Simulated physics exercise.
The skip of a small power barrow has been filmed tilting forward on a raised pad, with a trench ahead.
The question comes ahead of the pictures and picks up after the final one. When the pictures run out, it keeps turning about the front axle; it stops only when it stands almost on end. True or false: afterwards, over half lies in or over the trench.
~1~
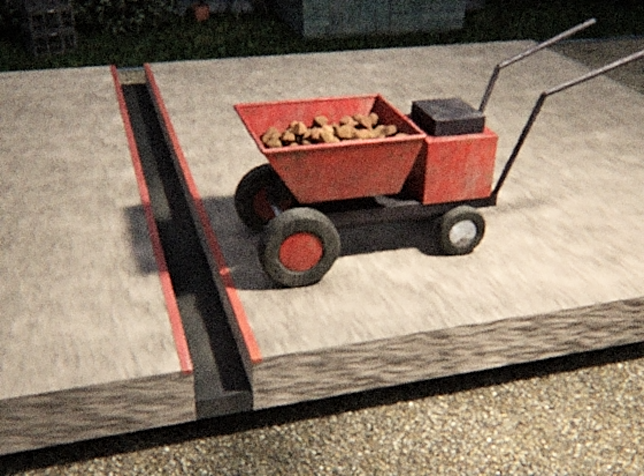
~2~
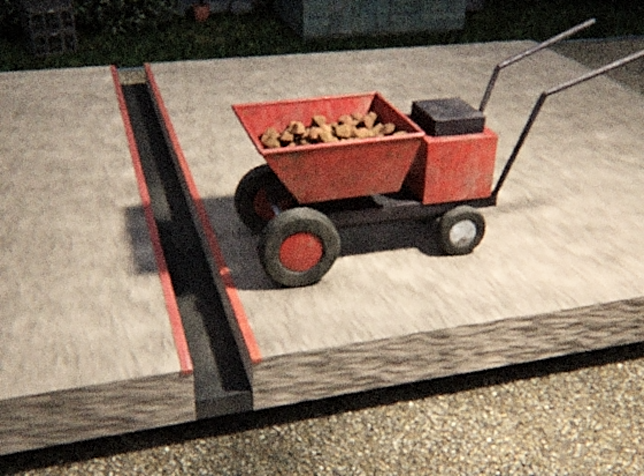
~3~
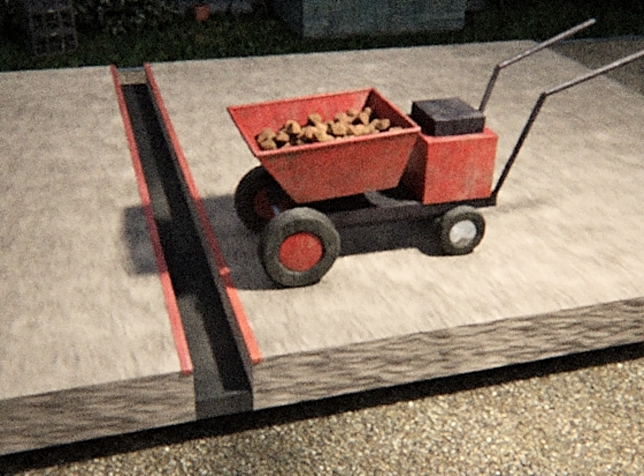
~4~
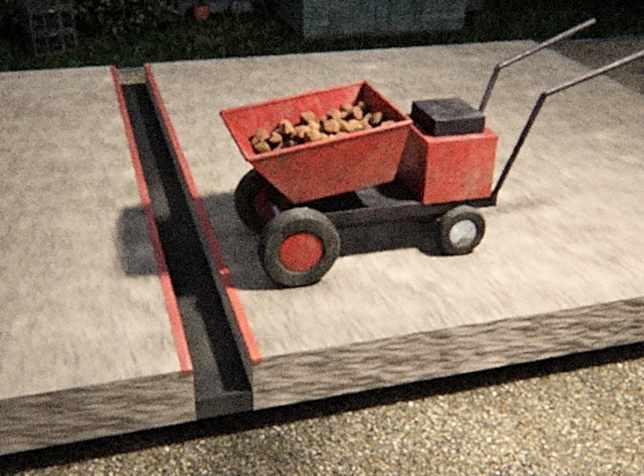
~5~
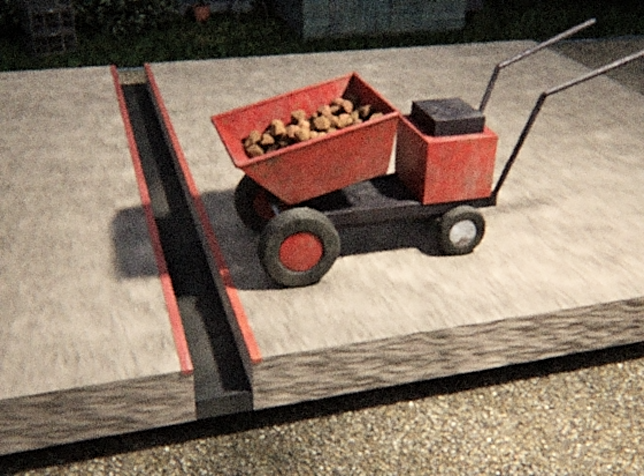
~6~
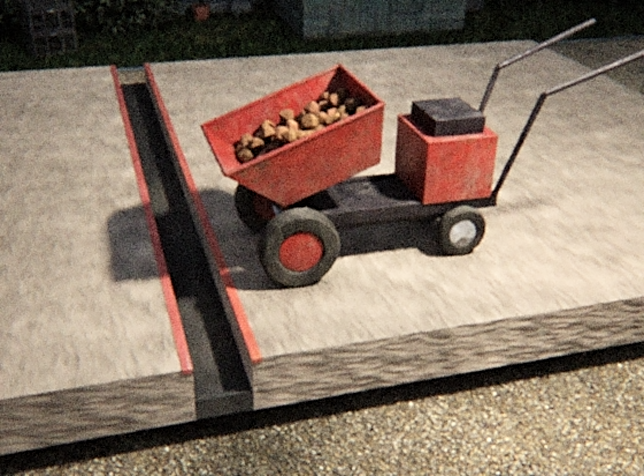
False.
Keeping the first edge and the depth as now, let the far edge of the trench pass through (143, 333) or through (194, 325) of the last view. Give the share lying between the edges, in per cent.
About 70 %, then 0 %.
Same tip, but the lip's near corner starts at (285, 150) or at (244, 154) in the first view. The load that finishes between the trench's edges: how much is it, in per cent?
First spot: Roughly 60 percent; second spot: Roughly 0 percent.
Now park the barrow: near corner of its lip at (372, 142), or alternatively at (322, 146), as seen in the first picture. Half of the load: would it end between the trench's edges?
So the first stop would give short of the halfway mark, while the second would give past the halfway mark.
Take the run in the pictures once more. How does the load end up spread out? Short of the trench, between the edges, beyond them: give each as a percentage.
Roughly short 0 per cent, between 10 per cent, beyond 60 per cent.
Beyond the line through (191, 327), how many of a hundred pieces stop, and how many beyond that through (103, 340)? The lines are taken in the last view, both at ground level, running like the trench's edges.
About 60 and 10 per cent.
Shortly afterwards, skip tipped steeply; the whole lot in the skip.
Next, skip tipped right over; the bulk in the skip; a little beyond it; only a few falling.
Some moments later, skip tipped right over; near a third in the skip; a little in or heaped over the trench; near two thirds beyond it.
In the end, skip tipped right over; near a third in the skip; a little in or heaped over the trench; near half beyond it.
